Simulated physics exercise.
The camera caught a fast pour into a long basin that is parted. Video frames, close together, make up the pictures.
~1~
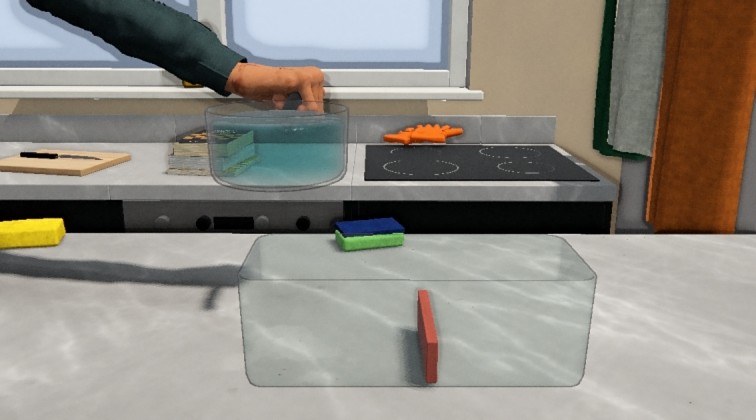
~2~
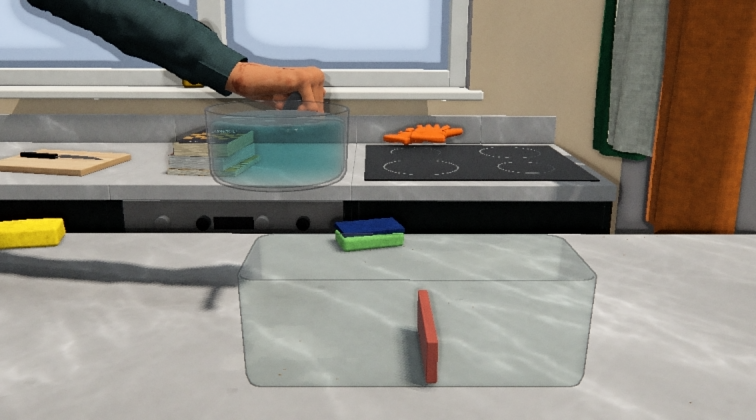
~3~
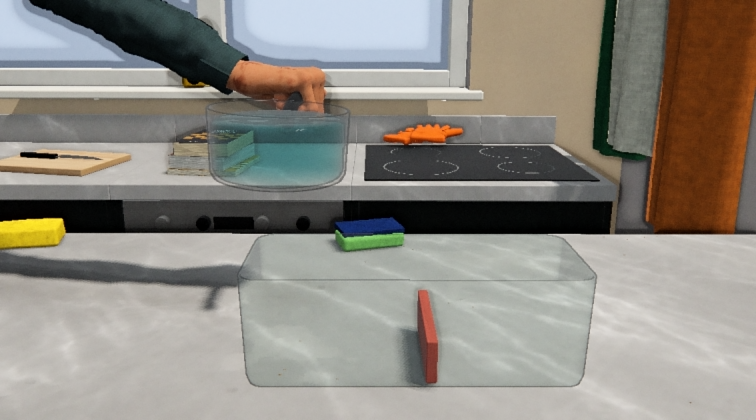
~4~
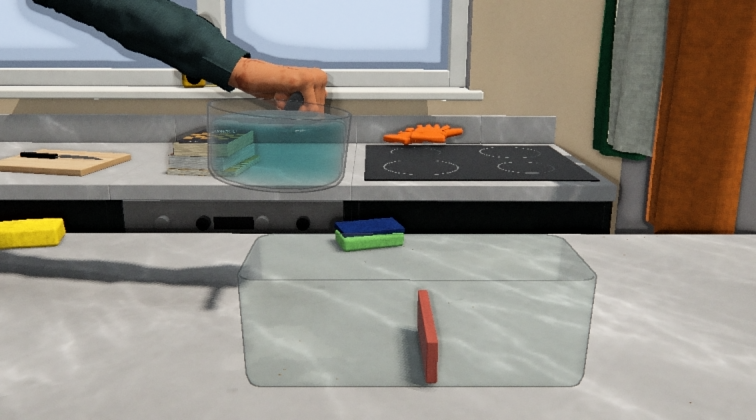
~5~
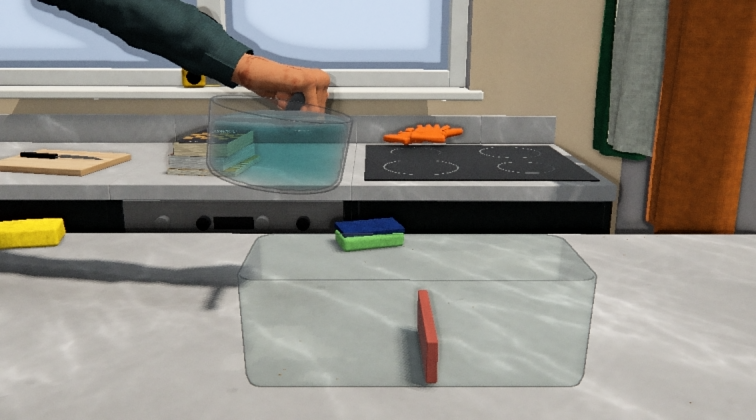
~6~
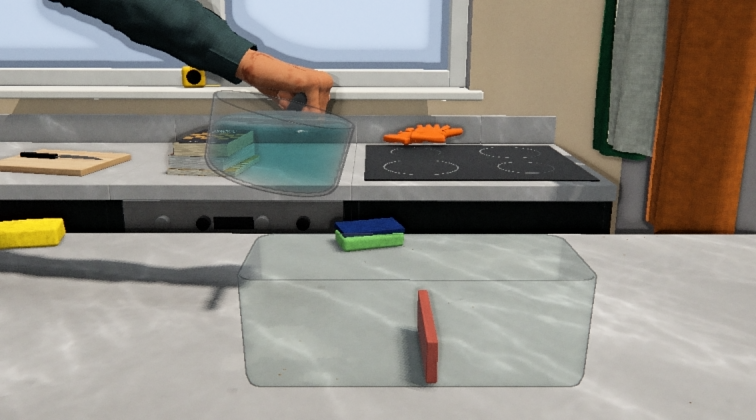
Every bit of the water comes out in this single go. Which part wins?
Most of it ends up on the left side.
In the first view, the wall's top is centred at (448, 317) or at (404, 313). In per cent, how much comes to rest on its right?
With the first placement it is 5 %, with the second 55 %.
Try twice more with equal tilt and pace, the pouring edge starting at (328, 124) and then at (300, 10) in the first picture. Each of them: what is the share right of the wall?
In turn 5 and 5 in a hundred.
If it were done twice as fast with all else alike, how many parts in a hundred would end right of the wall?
Something like 15 percent.
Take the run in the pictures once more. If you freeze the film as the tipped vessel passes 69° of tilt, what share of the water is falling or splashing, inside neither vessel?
Estimate: Some 30 per cent.
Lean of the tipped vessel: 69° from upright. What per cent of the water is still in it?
Roughly 50 %.
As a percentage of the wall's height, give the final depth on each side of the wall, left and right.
I'd put the left at about 50 and the right at about 20.
A moment on, the tilt is 69° and 48 per cent is still to pour, 15 is left of the wall and 7 right of it.
Next, the tilt is 102° and 7 per cent is still to pour, 60 is left of the wall and 26 right of it.
Then the tilt is 108° and 0 per cent is still to pour, 72 is left of the wall and 26 right of it.
Later the tilt is 108° and 0 per cent is still to pour, 72 is left of the wall and 27 right of it.
Finally, 72 per cent lies left of the wall, 27 right of it and 1 outside.
